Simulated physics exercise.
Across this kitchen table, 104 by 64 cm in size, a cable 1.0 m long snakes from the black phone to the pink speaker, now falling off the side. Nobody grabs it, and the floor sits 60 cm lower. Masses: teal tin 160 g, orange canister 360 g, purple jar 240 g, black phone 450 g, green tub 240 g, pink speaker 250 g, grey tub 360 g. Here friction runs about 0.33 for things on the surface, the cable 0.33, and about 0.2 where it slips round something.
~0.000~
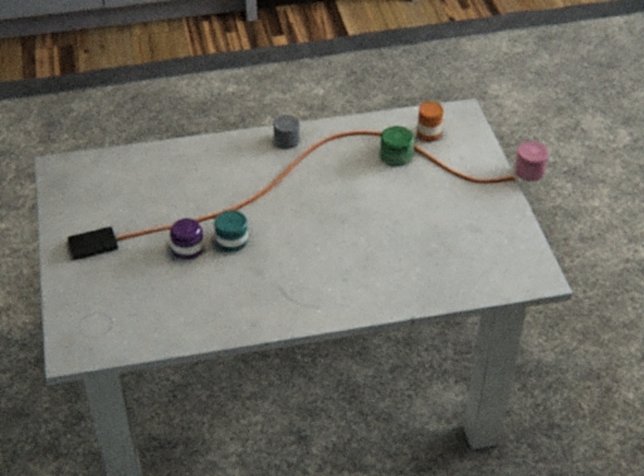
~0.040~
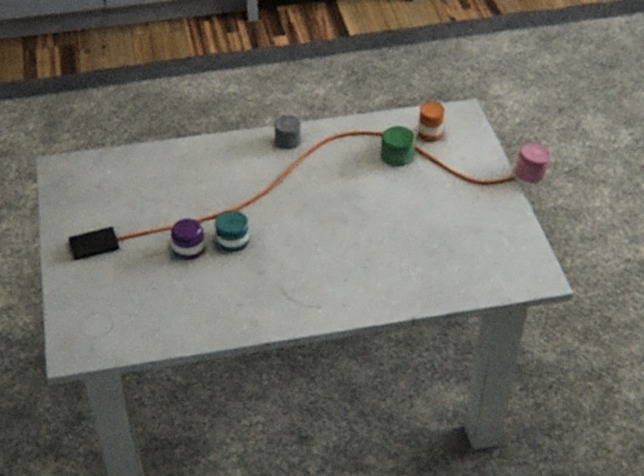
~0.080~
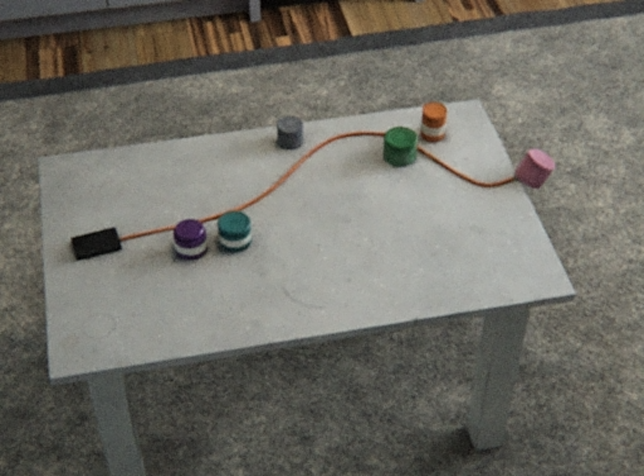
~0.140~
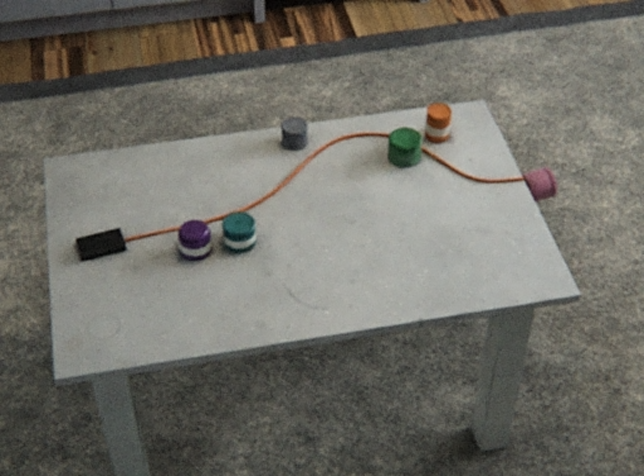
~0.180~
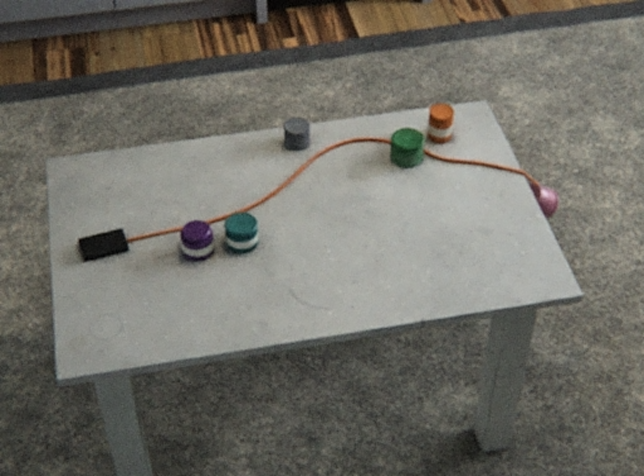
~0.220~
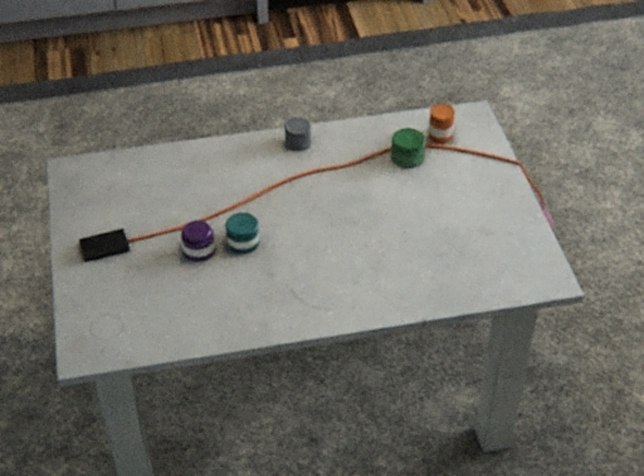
A pink cylindrical object tips over the right edge of a pale table and drops mostly out of sight, pulling the attached orange cable straighter, while the black phone and the purple, teal, grey, green and orange containers stay put.
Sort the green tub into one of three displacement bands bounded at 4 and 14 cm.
Band: Moderate.
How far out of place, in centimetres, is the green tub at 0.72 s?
The green tub is 8 cm out of place.
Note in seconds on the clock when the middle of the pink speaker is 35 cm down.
Not at all.
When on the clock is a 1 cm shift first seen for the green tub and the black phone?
About: Green tub 0.28 s, black phone 0.28 s.
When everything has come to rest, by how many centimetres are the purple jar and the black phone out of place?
Final offset from start: Purple jar = 0 cm, black phone = 10 cm.
After 0.5 s, the cable's tail end at (144, 234); green tub 7 cm off its start, pink speaker over the edge, black phone 4 cm off its start.
After 0.7 s, the cable's tail end at (158, 231); green tub 8 cm off its start, pink speaker over the edge, black phone 7 cm off its start.
After 1.0 s, the cable's tail end at (168, 229); green tub 8 cm off its start at (419, 160), black phone 9 cm off its start at (144, 231), pink speaker over the edge.
After 1.2 s, the cable's tail end at (173, 228); green tub 8 cm off its start, black phone 10 cm off its start, pink speaker over the edge.
After 2.4 s, the cable's tail end at (180, 226); green tub 8 cm off its start at (419, 160), black phone 11 cm off its start at (156, 228), pink speaker over the edge.
